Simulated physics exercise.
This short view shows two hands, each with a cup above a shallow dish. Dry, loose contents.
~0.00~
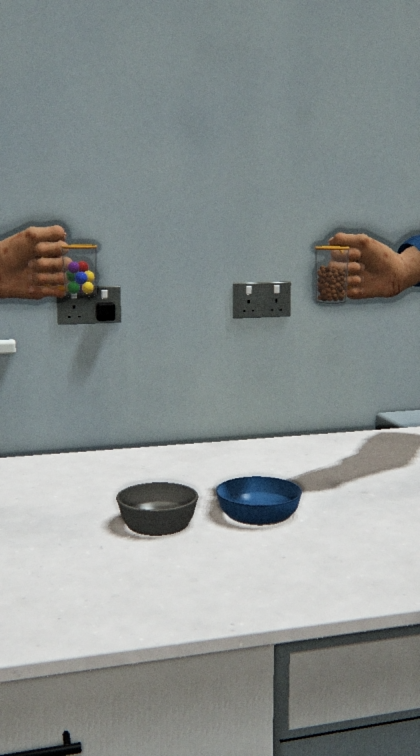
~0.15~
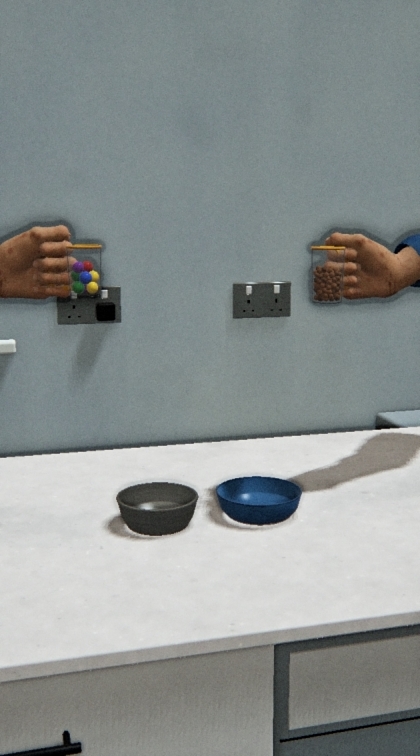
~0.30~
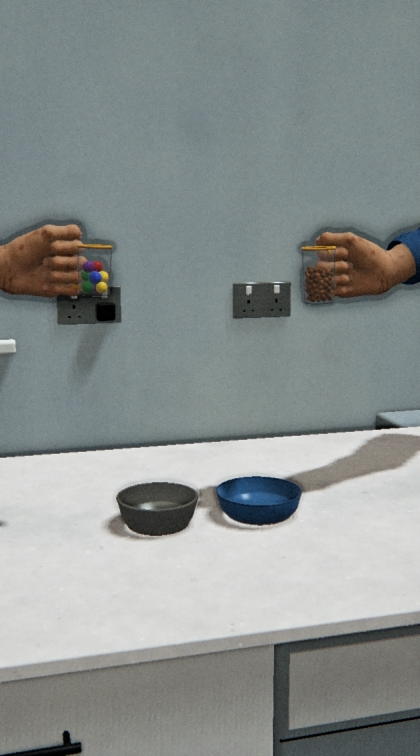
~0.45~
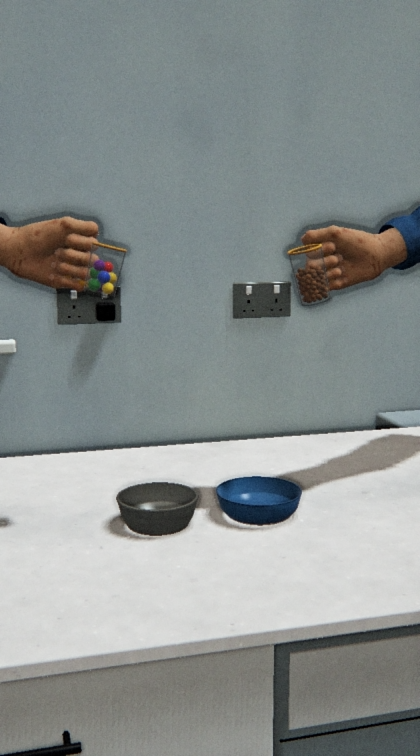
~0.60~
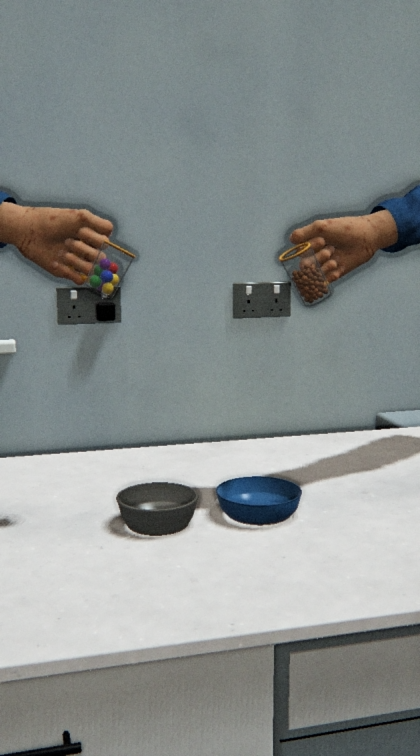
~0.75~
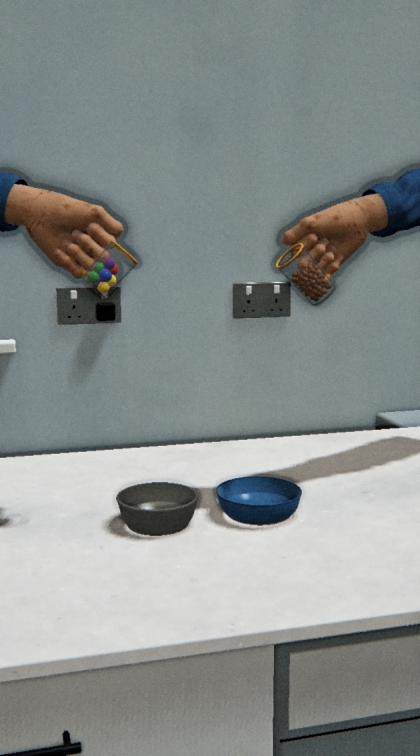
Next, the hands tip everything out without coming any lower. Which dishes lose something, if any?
Result: Pieces escape on the left, pieces escape on the right.
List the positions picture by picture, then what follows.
In the first frame, left dish near (165, 512), empty; left cup near (80, 271), holding gumballs, high above its dish; right dish near (272, 508), empty; right cup near (331, 275), holding cereal balls, high above its dish.
In the second frame, left cup near (85, 271), upright; right cup near (328, 275), upright.
In the third frame, left cup near (94, 270), tipped 2°; right cup near (319, 275), tipped 2°.
In the fourth frame, left cup near (104, 270), tipped 14°; right cup near (310, 275), tipped 14°.
In the fifth frame, left cup near (109, 270), tipped 29°; right cup near (306, 276), tipped 29°.
In the sixth frame, left dish near (165, 512); left cup near (109, 270), tipped 43°; right dish near (272, 508); right cup near (306, 276), tipped 43°.
After 1.04 s, left, the whole lot still in the cup; right, the whole lot still in the cup.
After 1.34 s, left, the whole lot still in the cup; right, all but a few still in the cup, only a few in the air.
After 1.71 s, left, near a third in the dish, near two thirds in the air; right, a little still in the cup, near a quarter in the dish, near two thirds in the air.
In the end (2.7 s), left, near half in the dish, near half outside the dish; right, all but a few in the dish, a little outside the dish.
